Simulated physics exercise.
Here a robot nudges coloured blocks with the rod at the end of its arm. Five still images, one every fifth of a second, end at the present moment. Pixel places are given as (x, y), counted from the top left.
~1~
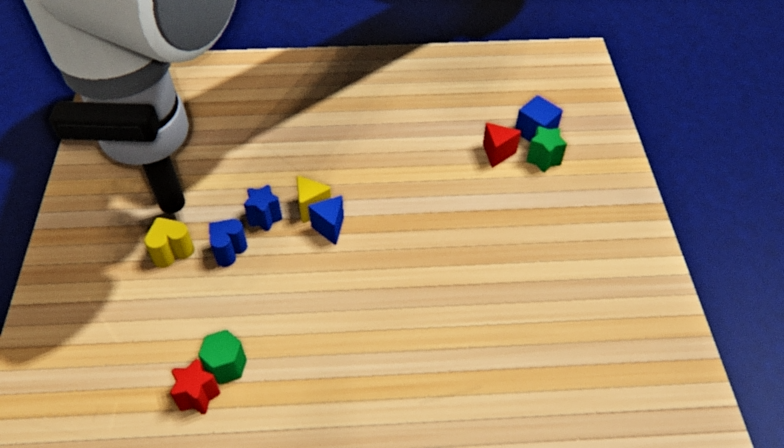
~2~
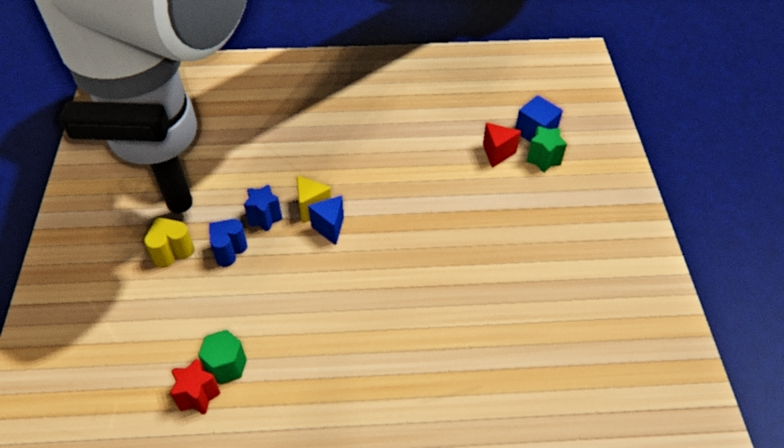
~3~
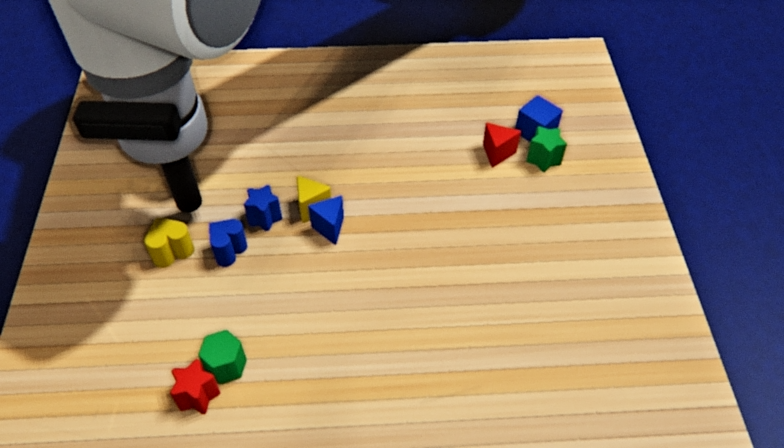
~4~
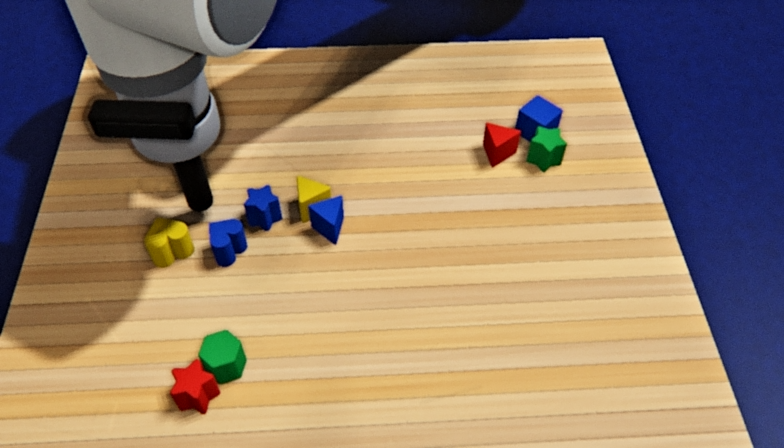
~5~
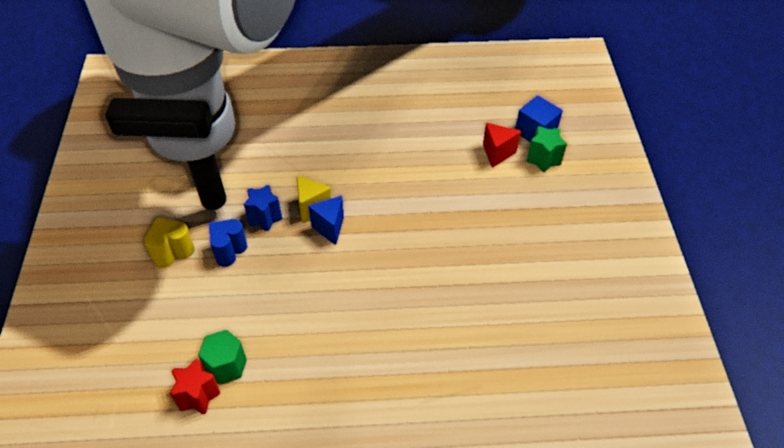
A robot arm slid its black rod slowly to the right above the yellow and blue heart-shaped blocks on a wooden board, while all the coloured blocks stayed where they were.
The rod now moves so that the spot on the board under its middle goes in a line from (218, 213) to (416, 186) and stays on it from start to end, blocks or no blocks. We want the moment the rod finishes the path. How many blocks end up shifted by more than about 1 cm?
The answer will be two.
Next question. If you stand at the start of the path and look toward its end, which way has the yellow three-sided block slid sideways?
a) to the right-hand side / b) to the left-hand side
Answer: A.
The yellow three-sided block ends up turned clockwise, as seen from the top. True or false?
That statement is accurate.
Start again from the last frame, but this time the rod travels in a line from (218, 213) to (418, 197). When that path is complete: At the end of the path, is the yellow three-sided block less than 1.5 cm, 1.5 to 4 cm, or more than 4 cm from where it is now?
Moves over 4 cm.
What follows on the original path. One third of the way, rod (284, 193); blue star block (285, 202), turned 75° clockwise.
Two thirds of the way, rod (351, 184); blue star block (288, 202), turned 90° clockwise; yellow three-sided block (357, 192), turned 95° clockwise; blue three-sided block (333, 211), turned 45° clockwise.
At the end, rod (416, 175); blue heart-shaped block unmoved; blue star block (288, 202), turned 90° clockwise; yellow three-sided block (357, 192), turned 95° clockwise; blue three-sided block (333, 211), turned 45° clockwise.
